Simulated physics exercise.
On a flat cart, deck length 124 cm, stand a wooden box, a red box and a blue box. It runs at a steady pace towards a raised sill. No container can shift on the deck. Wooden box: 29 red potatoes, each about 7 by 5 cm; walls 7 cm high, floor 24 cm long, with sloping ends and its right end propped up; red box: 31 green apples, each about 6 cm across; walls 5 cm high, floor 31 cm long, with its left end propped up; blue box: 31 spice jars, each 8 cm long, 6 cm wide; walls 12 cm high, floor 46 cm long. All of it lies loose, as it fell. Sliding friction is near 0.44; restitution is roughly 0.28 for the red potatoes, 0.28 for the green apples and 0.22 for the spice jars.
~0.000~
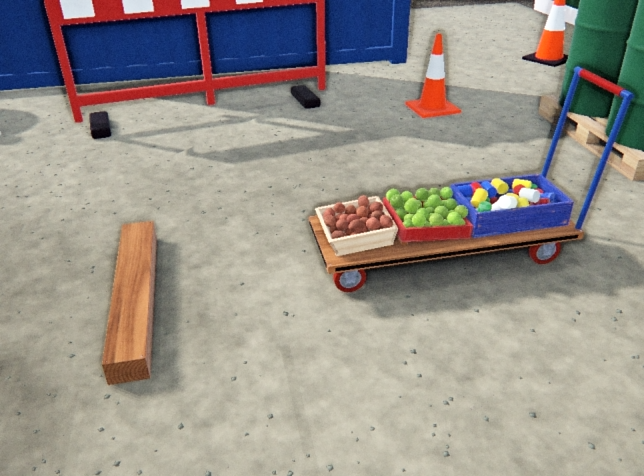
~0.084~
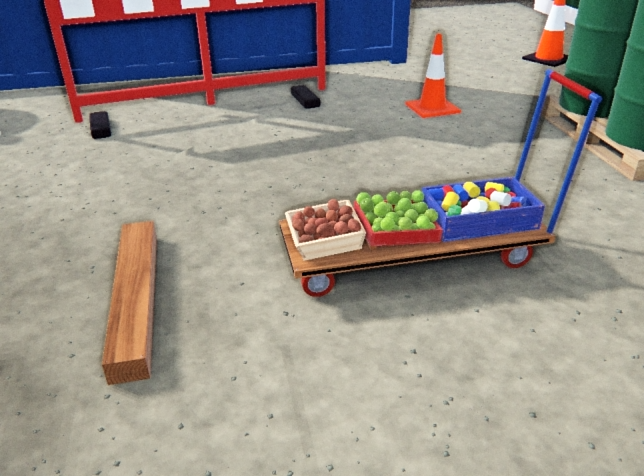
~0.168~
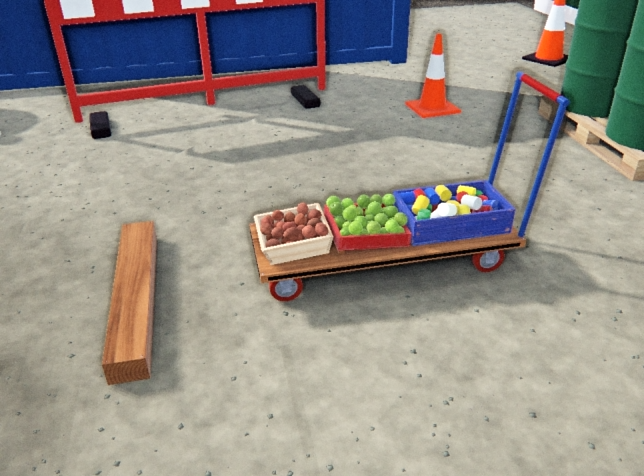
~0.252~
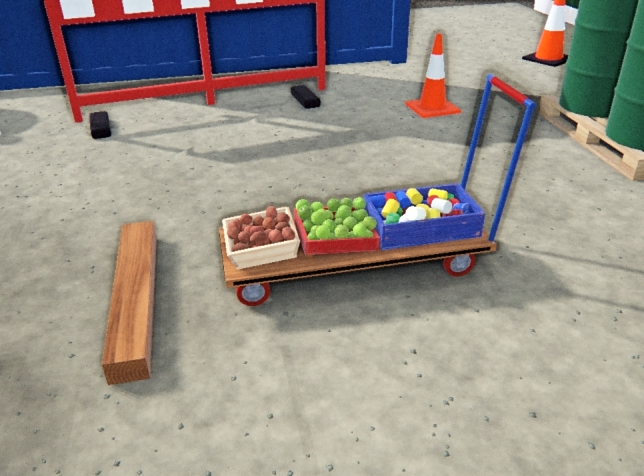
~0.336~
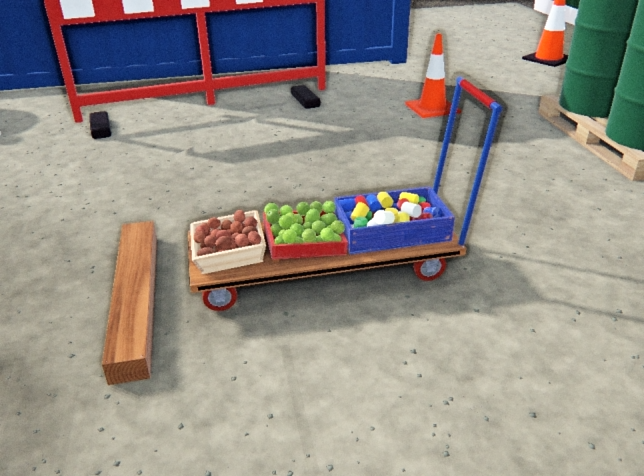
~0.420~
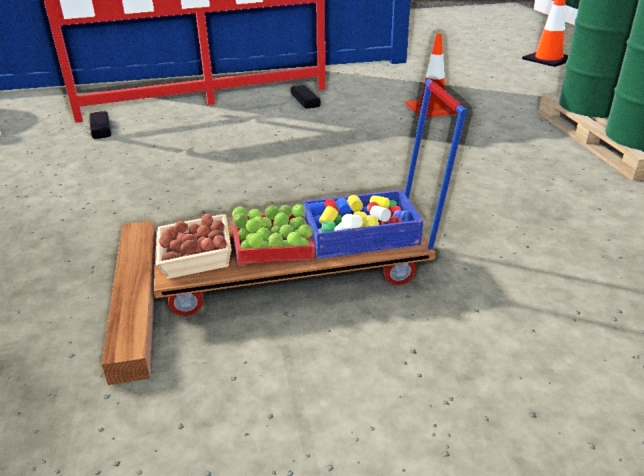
We see a flat cart carrying a wooden box of red potatoes, a red box of green apples and a blue box of colourful jars roll steadily leftward across concrete, drawing close to a wooden beam on the ground.
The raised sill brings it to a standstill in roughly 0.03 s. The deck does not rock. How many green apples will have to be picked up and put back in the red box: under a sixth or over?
Over a sixth of the green apples leave the red box.
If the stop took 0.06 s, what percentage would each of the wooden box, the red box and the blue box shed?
In that case wooden box 0, red box 30, blue box 10 per cent.
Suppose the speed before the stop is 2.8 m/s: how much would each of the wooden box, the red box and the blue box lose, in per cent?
In that case wooden box 40, red box 50, blue box 10 per cent.
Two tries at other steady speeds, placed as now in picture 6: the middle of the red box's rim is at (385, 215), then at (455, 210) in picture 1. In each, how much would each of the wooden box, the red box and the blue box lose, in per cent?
Wooden box 0 then 30, red box 30 then 40, blue box 0 then 10 per cent.
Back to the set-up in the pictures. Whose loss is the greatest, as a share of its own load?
The red box.
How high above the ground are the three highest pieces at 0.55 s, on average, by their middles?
About 38 cm.
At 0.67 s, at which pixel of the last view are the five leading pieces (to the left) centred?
At about (143, 247).
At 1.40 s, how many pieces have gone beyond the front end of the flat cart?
Some 4 pieces.
After 0.45 s, the wheels strike.
After 0.55 s, wooden box 29 in, 0 out, red box 26 in, 5 out and blue box 31 in, 0 out.
After 0.67 s, wooden box 28 in, 1 out, red box 20 in, 11 out and blue box 30 in, 1 out.
After 0.90 s, wooden box 26 in, 3 out, red box 20 in, 11 out and blue box 29 in, 2 out.
Outcome (at 1.40 s), wooden box 25 in, 4 out, red box 20 in, 11 out and blue box 29 in, 2 out. Asked share, 11 of 31, 35 per cent.
